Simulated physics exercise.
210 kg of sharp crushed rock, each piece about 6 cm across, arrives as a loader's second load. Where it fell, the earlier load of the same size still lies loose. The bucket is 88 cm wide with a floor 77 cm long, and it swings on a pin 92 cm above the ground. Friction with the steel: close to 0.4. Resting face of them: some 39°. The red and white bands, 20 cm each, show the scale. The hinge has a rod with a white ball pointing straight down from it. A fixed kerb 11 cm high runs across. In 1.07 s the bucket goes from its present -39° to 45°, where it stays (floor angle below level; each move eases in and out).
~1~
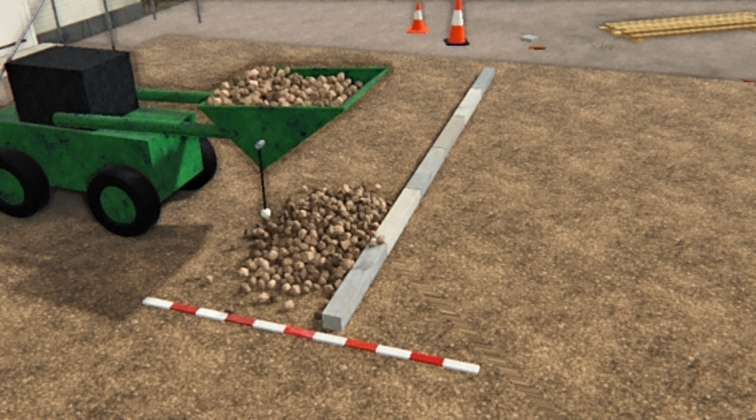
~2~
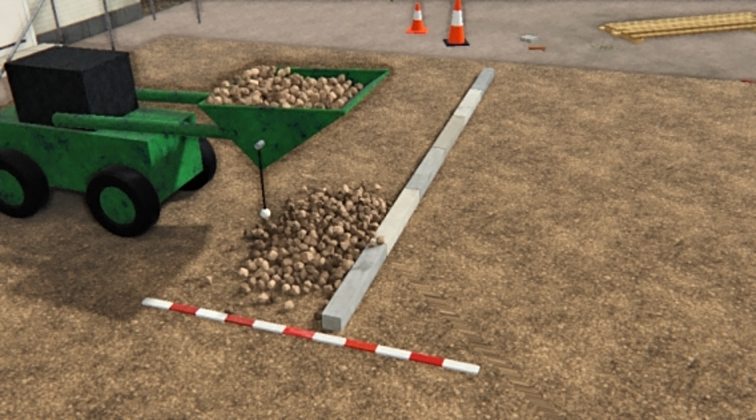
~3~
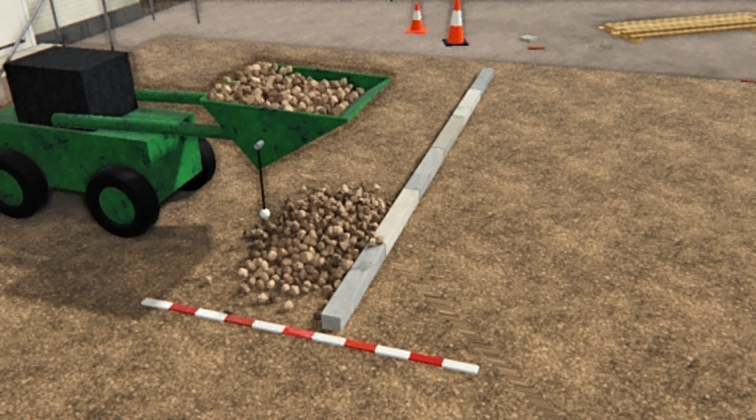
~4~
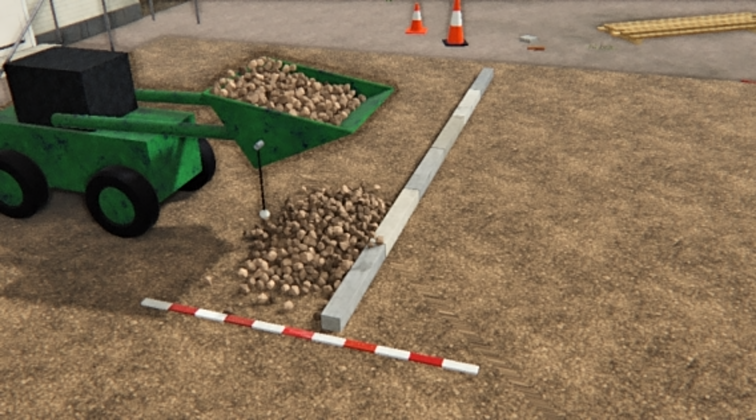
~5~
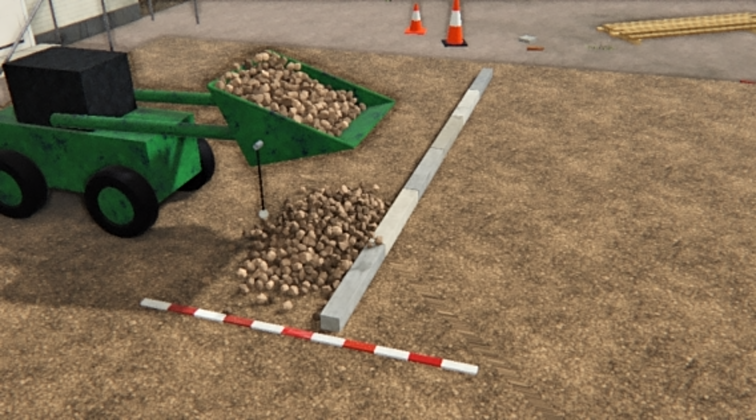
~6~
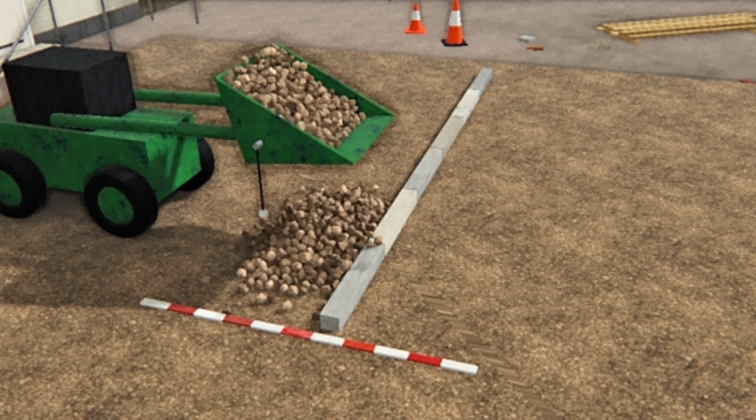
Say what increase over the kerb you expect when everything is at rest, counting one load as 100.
Some 42 per cent is added.
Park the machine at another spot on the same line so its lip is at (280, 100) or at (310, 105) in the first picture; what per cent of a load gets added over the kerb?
Near 0 in a hundred, then near 10 in a hundred.
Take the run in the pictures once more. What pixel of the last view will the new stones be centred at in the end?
Near (377, 231).
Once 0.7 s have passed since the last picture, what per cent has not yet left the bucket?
Roughly 55 parts in a hundred of the load.
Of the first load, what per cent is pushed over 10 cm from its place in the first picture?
Close to 0 in a hundred of them.
Then, 0.4 s after the last picture the floor is at 32°; in per cent of one load, 100 in the bucket, 100 on this side of the kerb; the foremost stones are at (365, 247).
Then, 0.7 s after the last picture the floor is at 45°; in per cent of one load, 54 in the bucket, 145 on this side of the kerb, 1 over the kerb; the foremost stones are at (389, 225).
Then, 1.1 s after the last picture the floor is at 45°; in per cent of one load, 9 in the bucket, 162 on this side of the kerb, 29 over the kerb; the foremost stones are at (470, 250).
Then, 3.5 s after the last picture the floor is at 45°; in per cent of one load, 0 in the bucket, 158 on this side of the kerb, 42 over the kerb; the foremost stones are at (522, 258). Net gain over the kerb, 42.
